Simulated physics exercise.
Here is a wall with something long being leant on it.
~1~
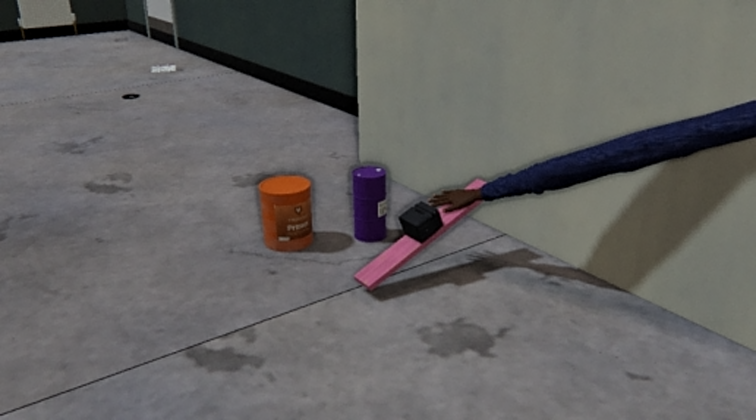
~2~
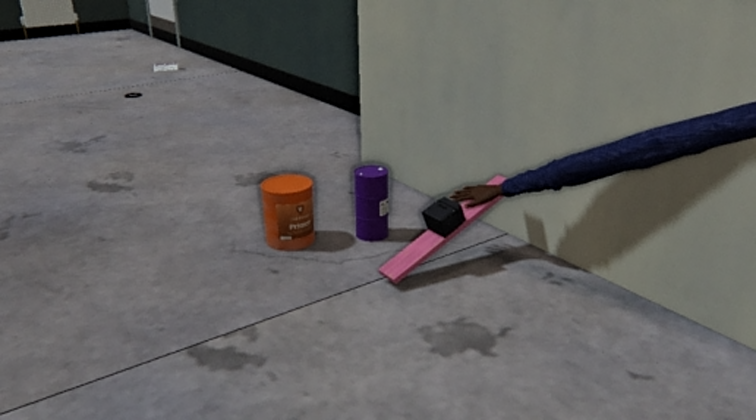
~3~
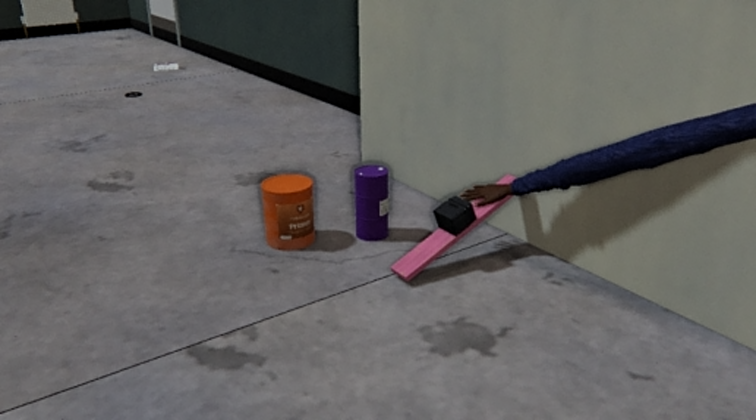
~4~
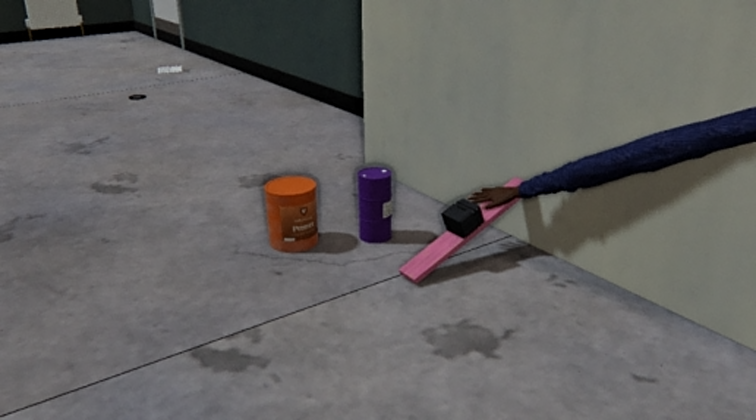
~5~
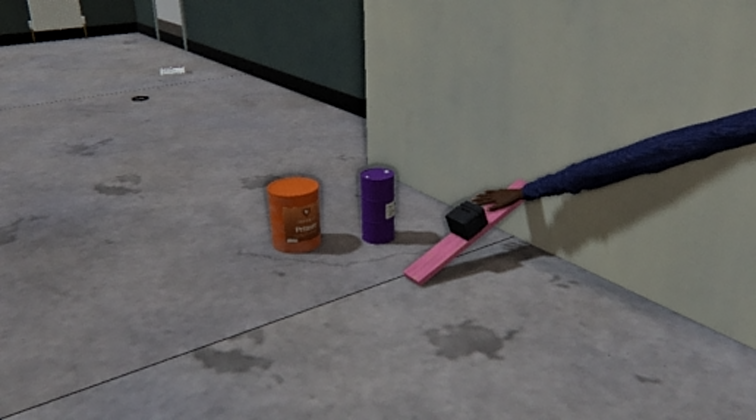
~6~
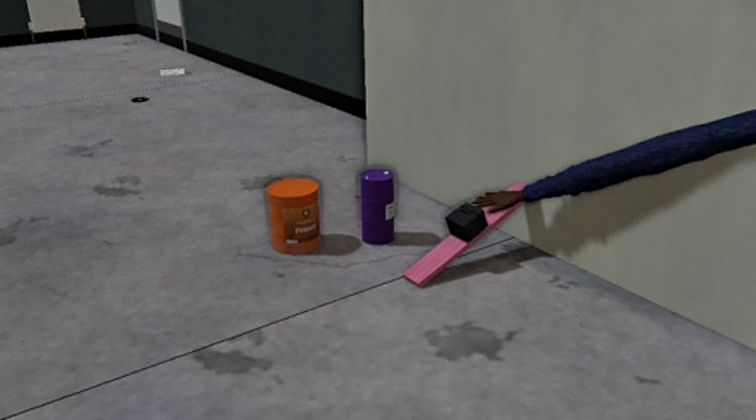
A blue-sleeved arm shifting a pink plank and black block slightly right to lean on a wall, beside orange and purple containers.
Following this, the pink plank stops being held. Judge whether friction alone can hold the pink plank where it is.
It sinks lower.
Then, 0.20 s after the last picture, pink plank 6° lower than it was left near (470, 239).
Then, 0.30 s after the last picture, pink plank 22° lower than it was left near (466, 262).
Then, 0.40 s after the last picture, pink plank 23° lower than it was left near (466, 260).
At rest, moved from the start, pink plank; the other 2 in place. Seen from the same camera at the end, pink plank near (466, 261). The plank gives way.
